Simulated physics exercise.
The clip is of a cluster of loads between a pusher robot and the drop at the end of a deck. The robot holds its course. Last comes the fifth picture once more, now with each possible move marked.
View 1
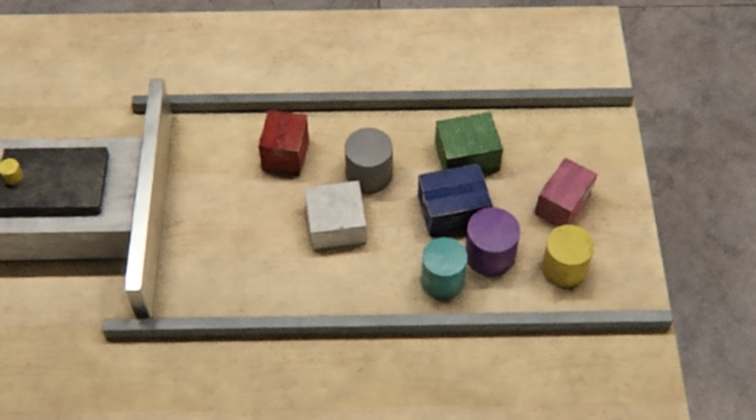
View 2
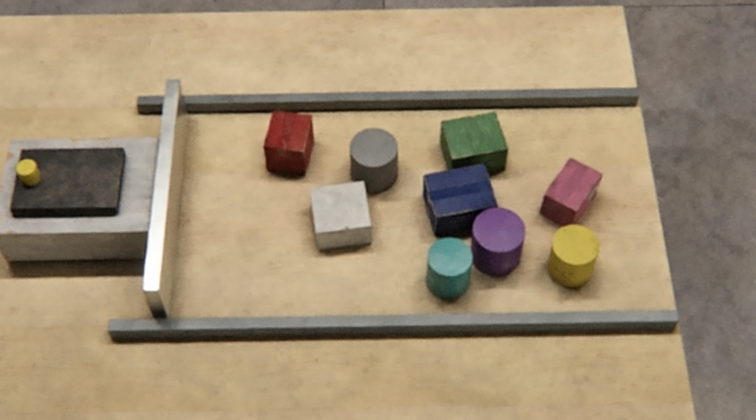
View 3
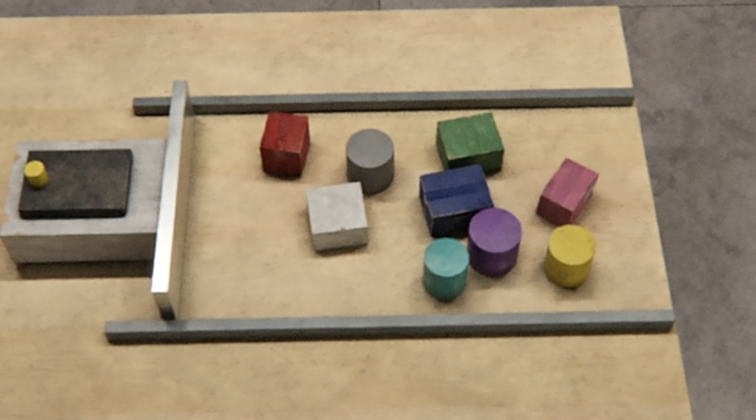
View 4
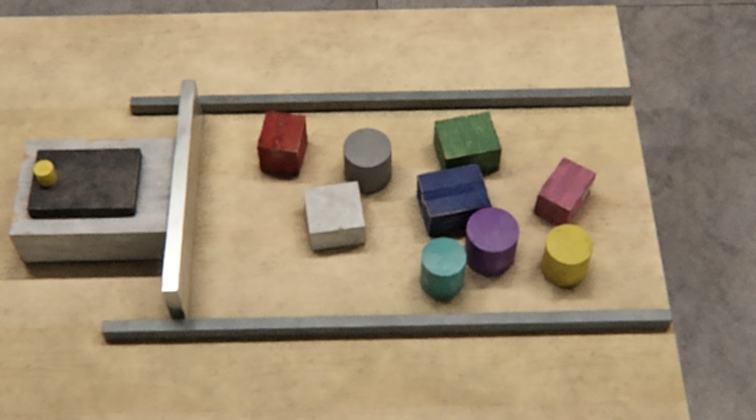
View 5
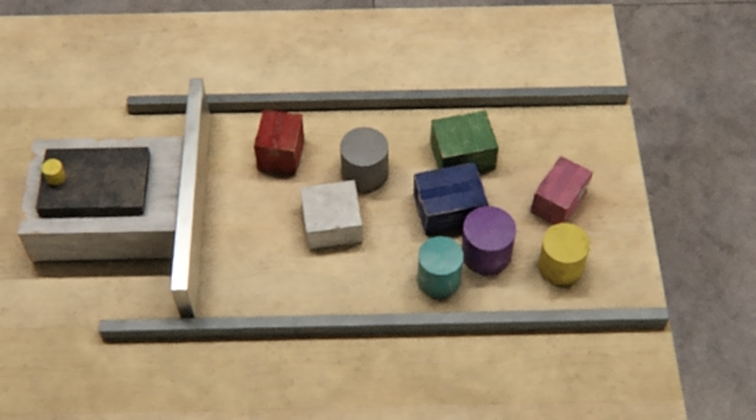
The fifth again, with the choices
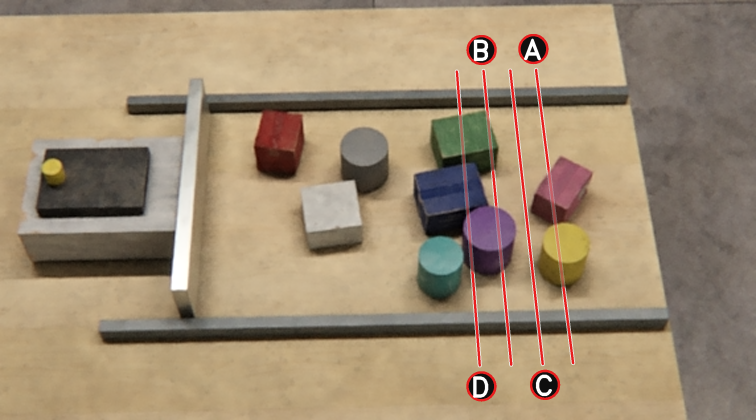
A grey pusher robot with a wide front bar edging slowly right across a wooden deck toward colourful blocks and cylinders that stay still.
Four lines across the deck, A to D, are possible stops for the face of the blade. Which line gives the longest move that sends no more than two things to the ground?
No farther than A.
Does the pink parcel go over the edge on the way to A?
Yes.
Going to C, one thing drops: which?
It is the pink parcel.
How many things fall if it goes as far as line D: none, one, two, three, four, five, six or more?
By then, none.
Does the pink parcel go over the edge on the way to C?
Yes.
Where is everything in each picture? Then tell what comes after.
In the first frame, yellow canister (568, 256); turquoise canister (443, 269); purple canister (492, 242).
In the second frame, robot (77, 180); red box (289, 143).
In the third frame, robot (84, 181); blue box (456, 201).
In the fourth frame, robot (94, 180); pink parcel (565, 193).
In the fifth frame, robot (102, 179); yellow canister (564, 255); turquoise canister (440, 268); purple canister (488, 240).
On the copy, A at (553, 204); B at (496, 206); C at (525, 205); D at (467, 206).
On A. First, robot (233, 176); red box (349, 141); grey canister (393, 163).
Then, robot (365, 174); pink parcel (592, 192); yellow canister (577, 254).
Finally, robot (468, 171); pink parcel over the edge; yellow canister over the edge; two fallen.
By contrast, B is within the limit but short; C is within the limit but short; D is within the limit but short.
